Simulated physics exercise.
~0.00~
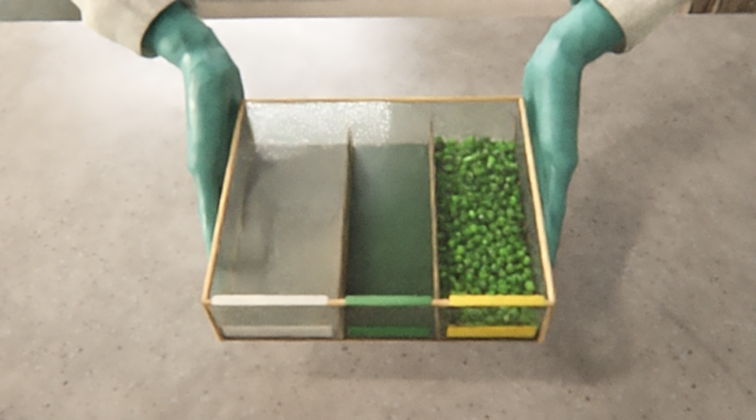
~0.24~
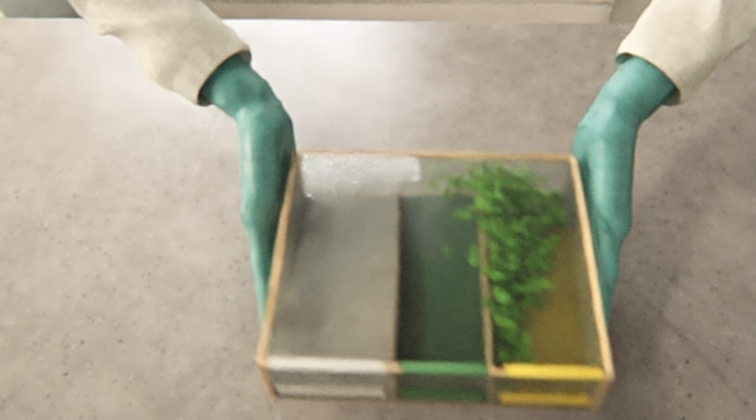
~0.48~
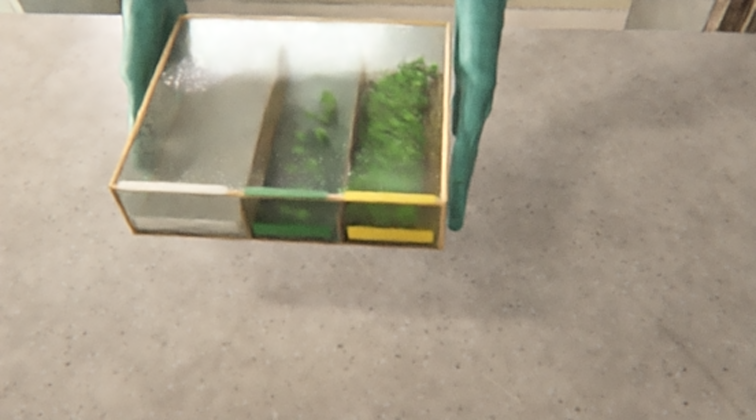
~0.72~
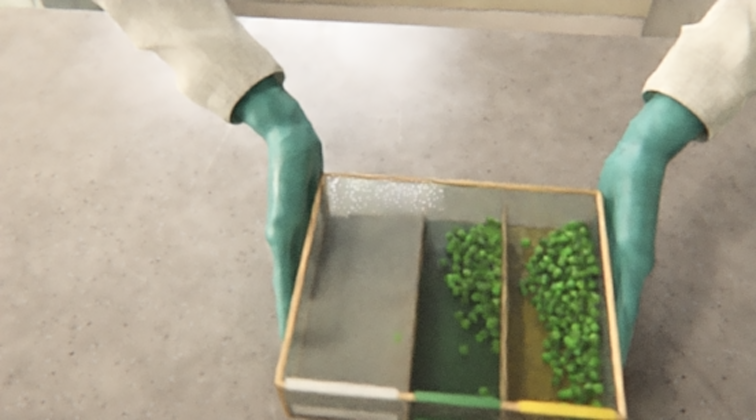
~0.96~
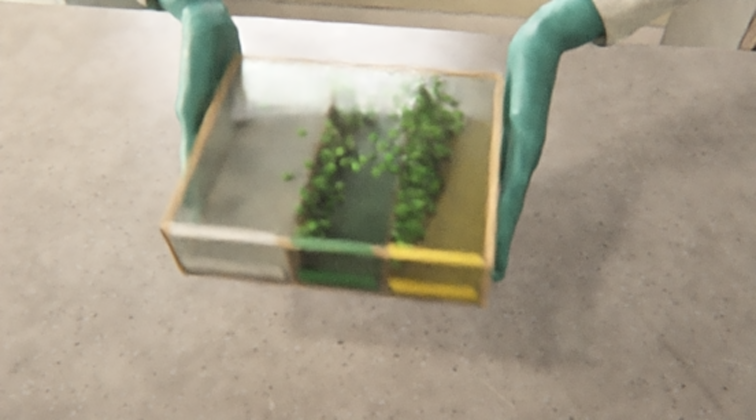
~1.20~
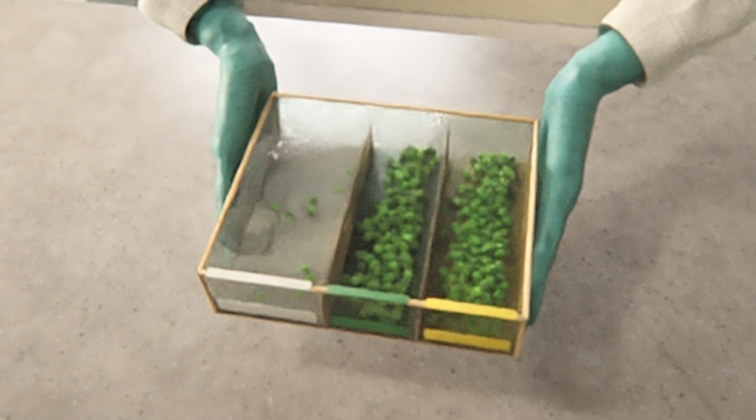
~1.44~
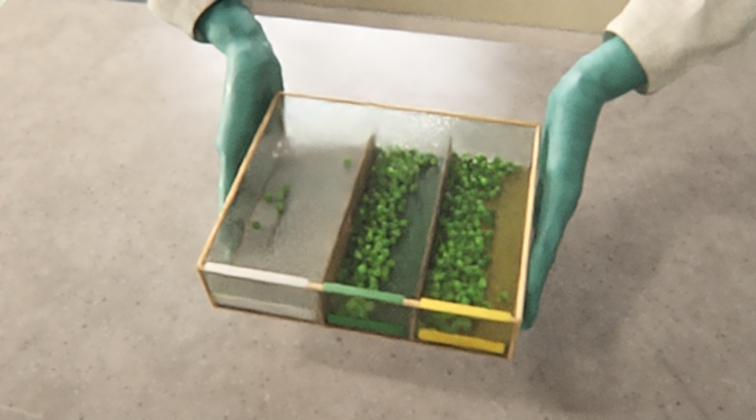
Green peas, all in the yellow-marked right compartment of a clear lidded box, scatter leftward over the partitions as teal-gloved hands shake it above a grey table, and they end mostly split between the yellow and green compartments, with a few in the white one.
